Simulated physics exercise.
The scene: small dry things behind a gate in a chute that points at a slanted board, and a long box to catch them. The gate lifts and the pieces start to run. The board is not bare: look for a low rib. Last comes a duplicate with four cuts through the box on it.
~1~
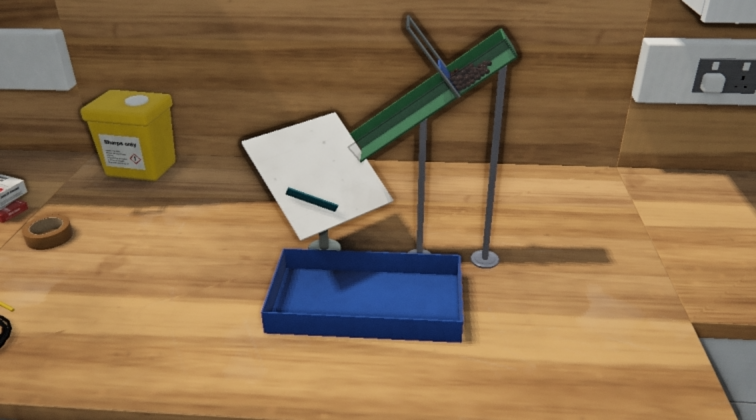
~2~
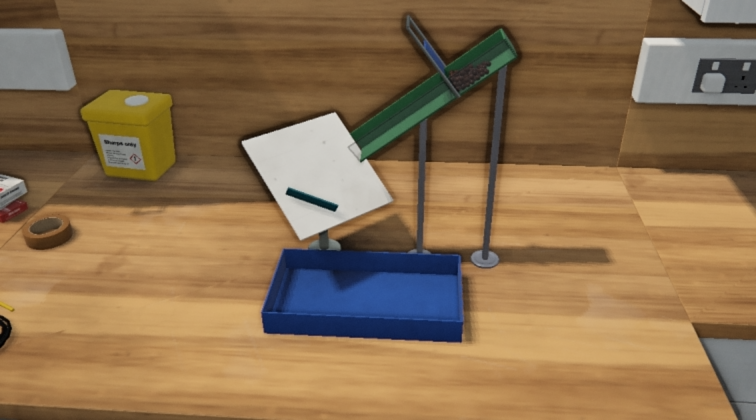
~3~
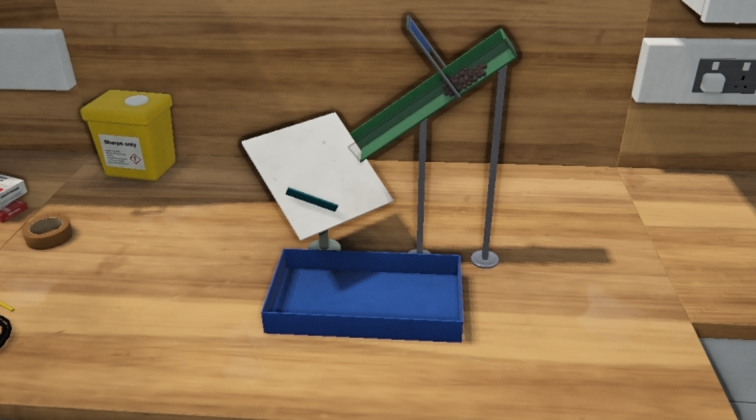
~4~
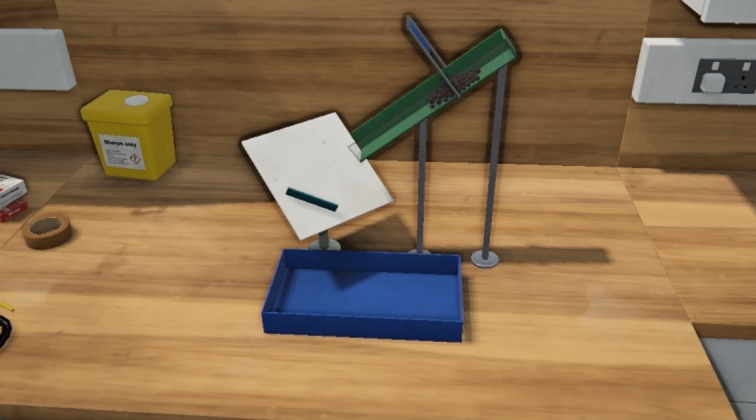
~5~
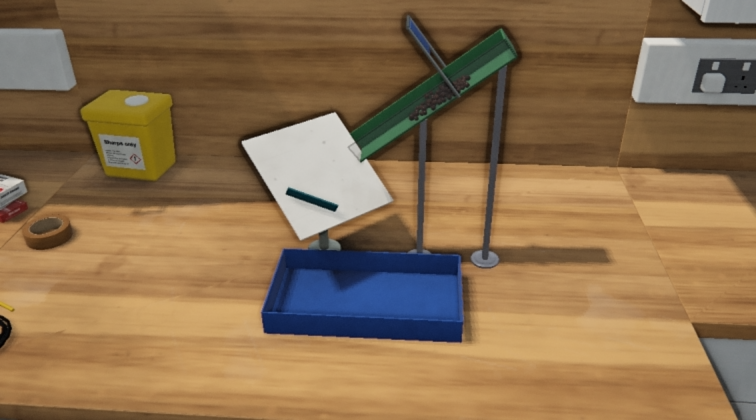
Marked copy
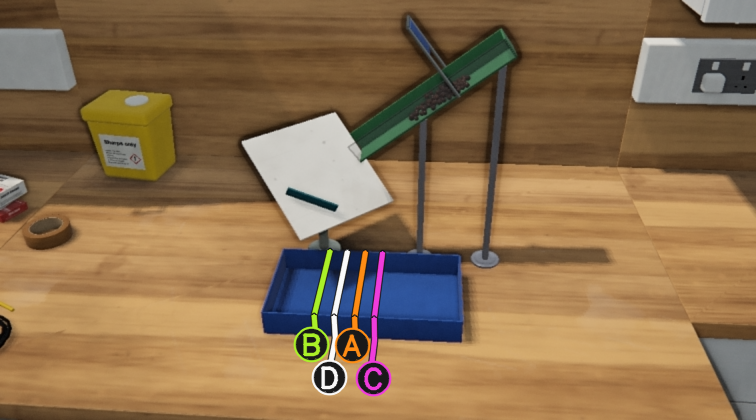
Small dark brown pieces sit bunched behind a raised gate high in a sloping green chute, then begin to slide down it to the left, passing under the gate and spreading into a longer cluster. Below, the tilted white board with its short dark rib and the empty blue box stay still.
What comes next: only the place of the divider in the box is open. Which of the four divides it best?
I would pick line C.
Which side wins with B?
The right side.
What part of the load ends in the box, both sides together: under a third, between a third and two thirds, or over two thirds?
About that: Over two thirds.
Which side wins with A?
More lands on the right.
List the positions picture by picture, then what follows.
In the first picture, load behind the gate at (464, 76), chocolate balls; lip of the chute at (361, 155), sloping fairly steeply.
In the second picture, middle of the board at (320, 172), tilted fairly steeply; middle of its low edge at (350, 219); of its high edge at (291, 126).
In the third picture, front corners of the box at (262, 312) and (462, 321), empty; front of the load at (446, 93).
In the fourth picture, middle of the load at (452, 84); its front at (432, 102), about a quarter of the way to the lip; rib from (288, 188) to (339, 206).
In the fifth picture, middle of the load at (445, 94); its front at (412, 118), about half of the way to the lip.
On the marked copy, line A crosses the front rim at (354, 316); line B crosses the front rim at (314, 315); line C crosses the front rim at (374, 317); line D crosses the front rim at (334, 315).
Choosing A, of what is caught, a small part on the left of the divider, most on the right.
Choosing B, of what is caught, a small part on the left of the divider, nearly all on the right.
Choosing C, of what is caught, about half on the left of the divider, about half on the right.
Choosing D, of what is caught, a small part on the left of the divider, nearly all on the right.
